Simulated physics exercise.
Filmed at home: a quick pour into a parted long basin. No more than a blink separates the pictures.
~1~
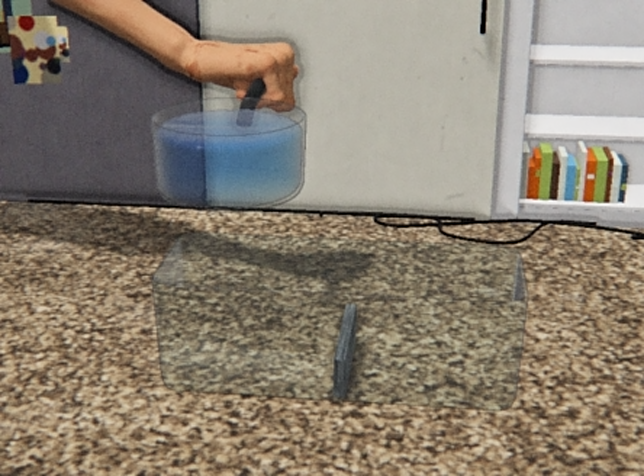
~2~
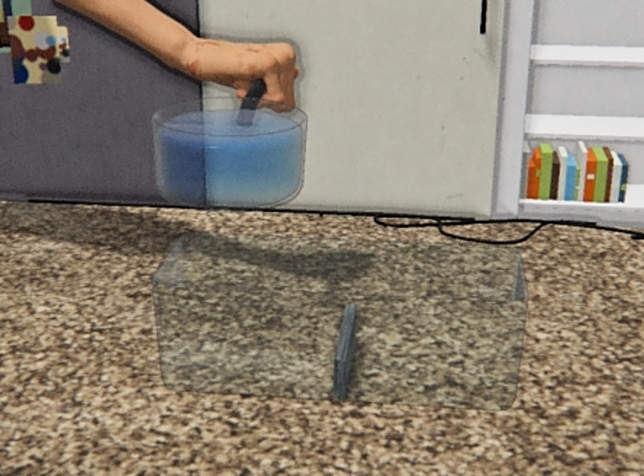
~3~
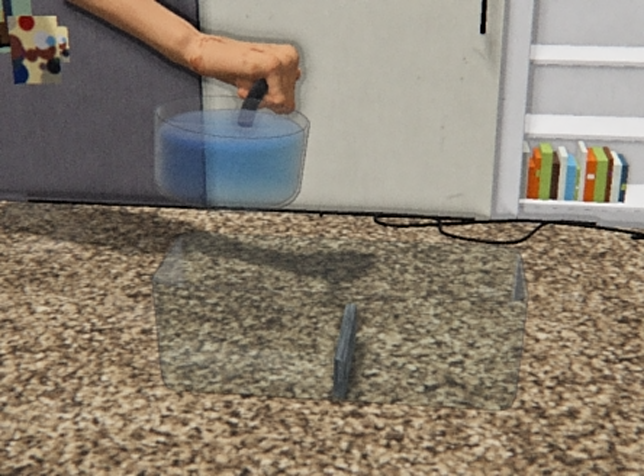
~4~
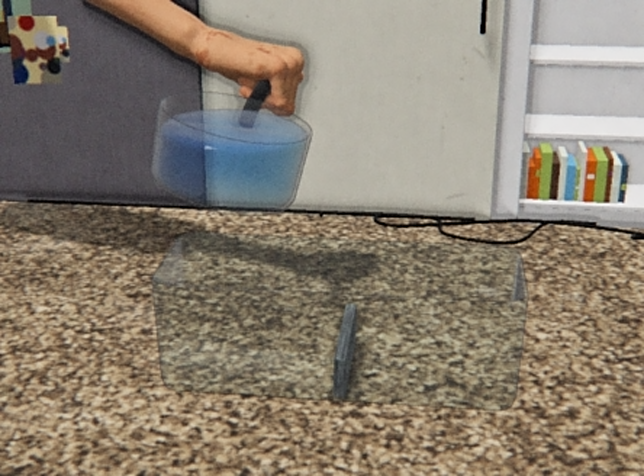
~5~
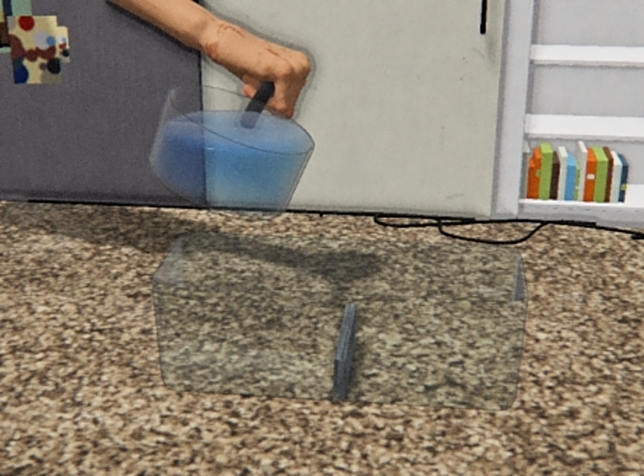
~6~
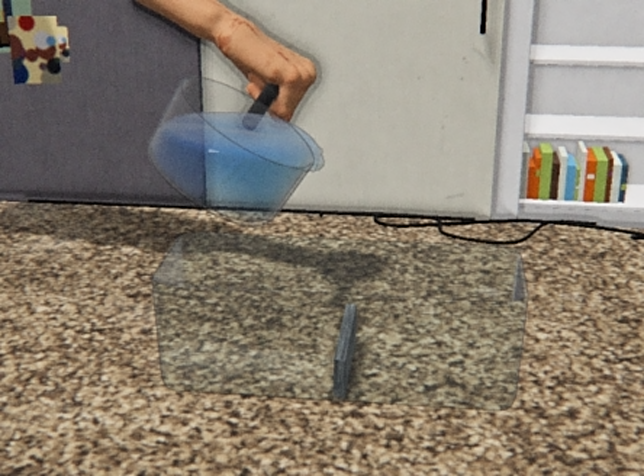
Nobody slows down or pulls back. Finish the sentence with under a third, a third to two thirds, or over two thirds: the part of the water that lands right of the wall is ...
It is a third to two thirds.
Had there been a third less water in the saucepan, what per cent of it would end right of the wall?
It comes to around 40 percent.
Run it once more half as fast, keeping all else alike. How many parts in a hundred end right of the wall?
Roughly 65 percent.
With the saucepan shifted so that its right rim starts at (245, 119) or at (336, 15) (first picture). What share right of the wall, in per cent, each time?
First try: About 20 %; second try: About 75 %.
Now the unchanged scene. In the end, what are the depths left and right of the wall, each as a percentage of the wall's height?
40 per cent left, 60 per cent right.
A moment on, the saucepan is tipped on its side and 30 per cent is still to pour, 5 is left of the wall and 31 right of it.
Next, the saucepan is tipped on its side and 8 per cent is still to pour, 28 is left of the wall and 58 right of it.
Then the saucepan is tipped on its side and 2 per cent is still to pour, 38 is left of the wall and 56 right of it.
Later the saucepan is tipped on its side and 0 per cent is still to pour, 42 is left of the wall and 56 right of it.
In the end 43 per cent lies left of the wall, 56 right of it and 2 outside.
